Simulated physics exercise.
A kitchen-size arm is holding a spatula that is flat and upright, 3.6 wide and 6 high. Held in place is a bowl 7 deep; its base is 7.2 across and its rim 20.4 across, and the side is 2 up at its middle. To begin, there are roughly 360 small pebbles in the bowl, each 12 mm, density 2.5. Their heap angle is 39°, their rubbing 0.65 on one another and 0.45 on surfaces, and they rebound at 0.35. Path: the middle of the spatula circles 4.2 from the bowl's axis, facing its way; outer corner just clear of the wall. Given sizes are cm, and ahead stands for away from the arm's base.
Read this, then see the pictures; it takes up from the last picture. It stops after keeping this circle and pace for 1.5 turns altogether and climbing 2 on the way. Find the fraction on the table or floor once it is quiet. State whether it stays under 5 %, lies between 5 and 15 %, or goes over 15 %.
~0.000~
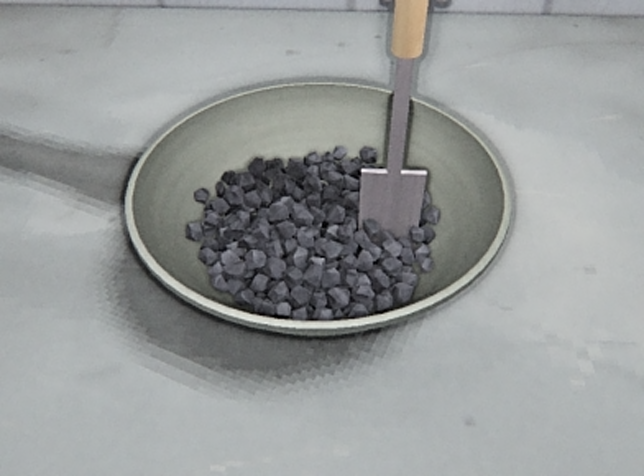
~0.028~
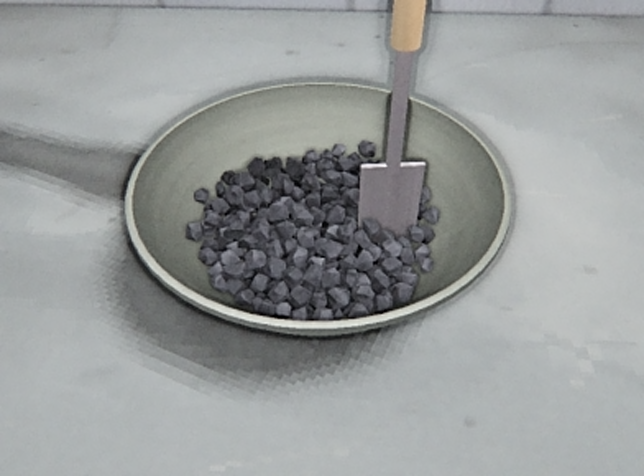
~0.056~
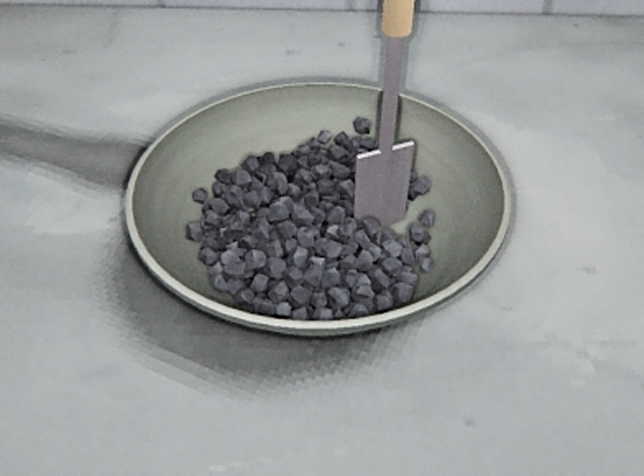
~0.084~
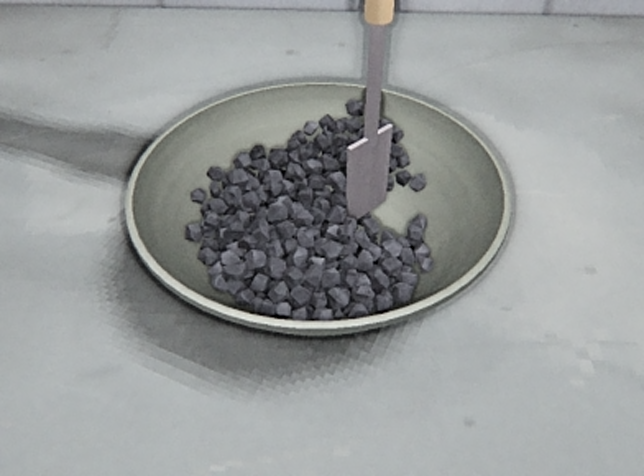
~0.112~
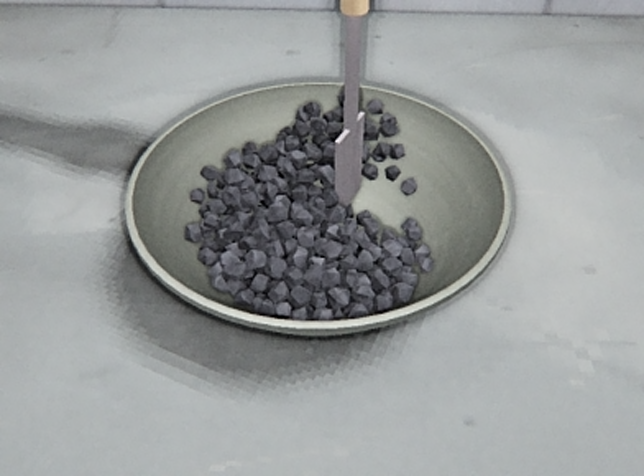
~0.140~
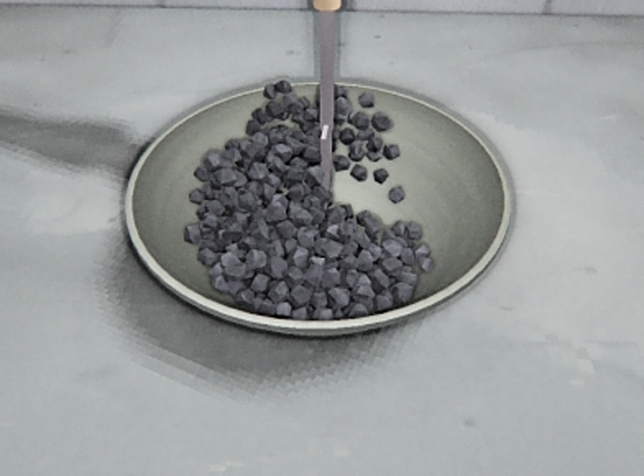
It lies between 5 and 15 %.
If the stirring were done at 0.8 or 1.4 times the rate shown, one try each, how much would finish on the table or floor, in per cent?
Around 5 percent on the first try and 25 percent on the second.
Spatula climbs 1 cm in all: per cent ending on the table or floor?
10 %.
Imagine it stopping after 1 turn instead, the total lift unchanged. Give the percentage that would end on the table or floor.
I'd expect some 5 per cent.
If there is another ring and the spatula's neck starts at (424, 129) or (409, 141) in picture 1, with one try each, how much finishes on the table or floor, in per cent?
Around 20 per cent on the first try, around 20 per cent on the second.
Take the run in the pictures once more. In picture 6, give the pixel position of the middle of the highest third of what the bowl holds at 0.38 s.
The upper third is centred close to (319, 279).
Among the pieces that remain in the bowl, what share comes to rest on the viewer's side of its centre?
I'd put it at roughly 50 per cent.
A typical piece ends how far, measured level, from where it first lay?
About 7 centimetres.
By 0.38 s, 262° round, highest piece 11 above the table; 344 in the bowl, 9 on the table or floor, 6 in flight or on the tool.
By 0.63 s, 78° round, highest piece 9 above the table; 337 in the bowl, 21 on the table or floor, 1 in flight or on the tool.
By 0.95 s, 180° round, highest piece 7 above the table; 333 in the bowl, 26 on the table or floor.
By 1.65 s, 180° round, highest piece 7 above the table; 333 in the bowl, 26 on the table or floor.
Final count, 333 in the bowl, 26 on the table or floor. That is 7 % on the table or floor.
